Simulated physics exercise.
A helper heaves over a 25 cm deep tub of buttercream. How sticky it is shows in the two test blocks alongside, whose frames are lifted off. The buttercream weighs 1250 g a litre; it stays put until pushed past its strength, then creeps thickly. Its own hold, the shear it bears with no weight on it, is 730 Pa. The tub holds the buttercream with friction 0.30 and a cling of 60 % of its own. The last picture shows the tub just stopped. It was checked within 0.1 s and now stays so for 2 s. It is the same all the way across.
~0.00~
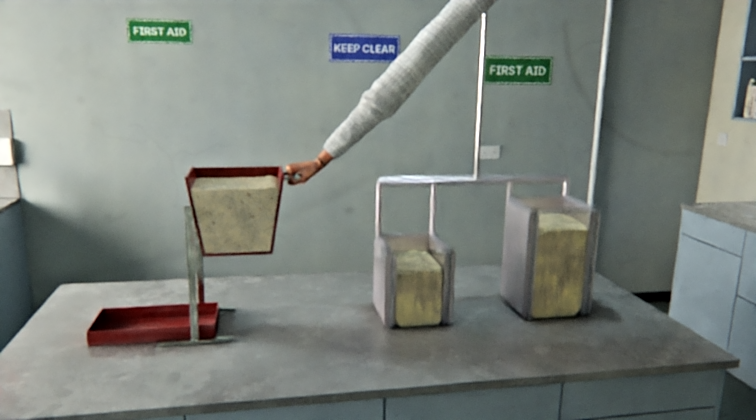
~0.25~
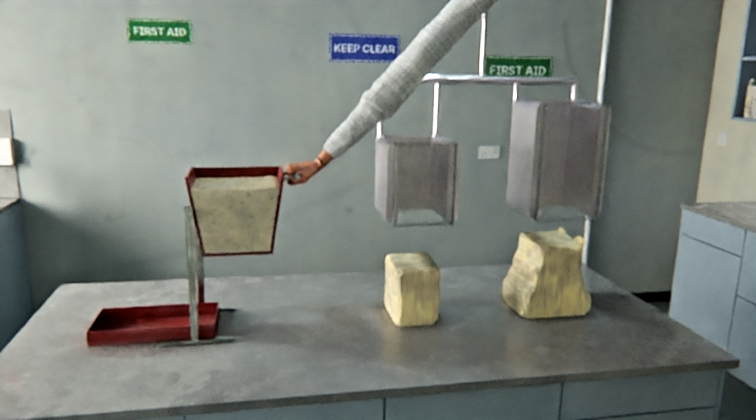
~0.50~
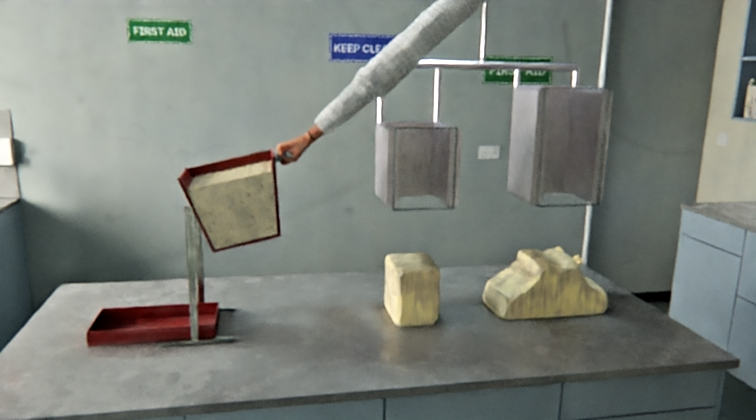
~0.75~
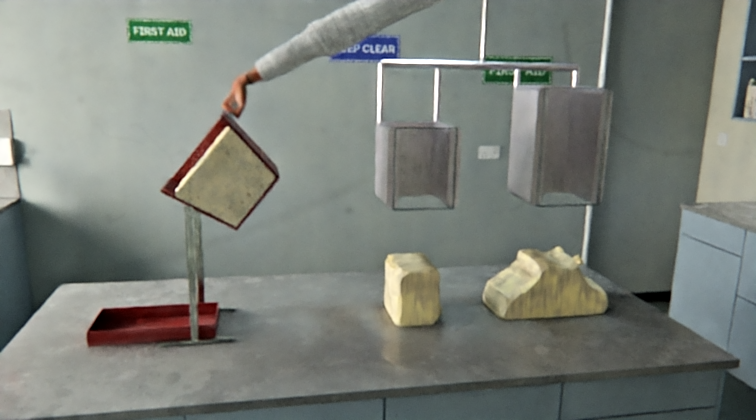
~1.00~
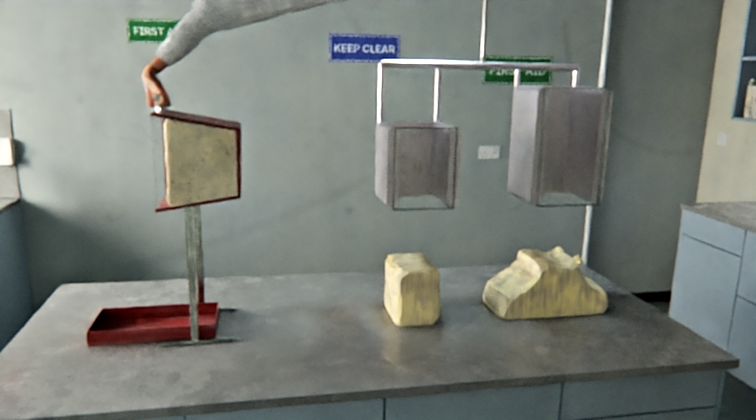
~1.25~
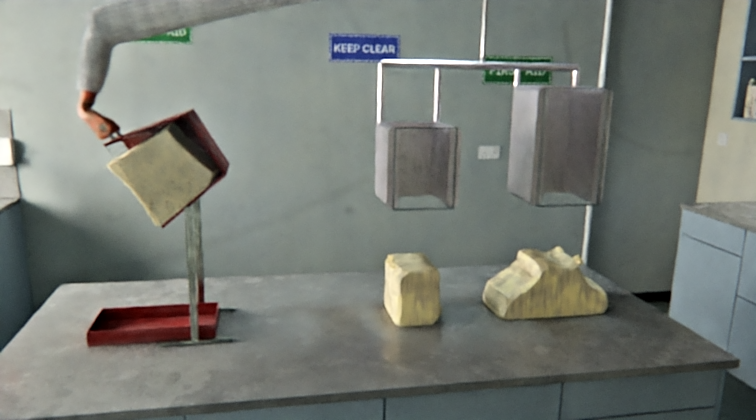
Red tub of pale buttercream being tipped leftward past its side by a sleeved arm, after lifting moulds uncover two blocks, the right one slumping.
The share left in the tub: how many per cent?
It comes to some 0 %.
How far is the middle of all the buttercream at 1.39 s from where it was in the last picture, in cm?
Roughly 17 cm.
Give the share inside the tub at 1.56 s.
Near 0 %.
After 1.39 s, the tub is at 120 degrees and holds 25 %.
After 1.56 s, the tub is at 120 degrees and holds 0 %.
After 1.73 s, the tub is at 120 degrees and holds 0 %.
After 1.90 s, the tub is at 120 degrees and holds 0 %.
After 3.25 s, at the end, the tub is at 120 degrees and holds 0 %.
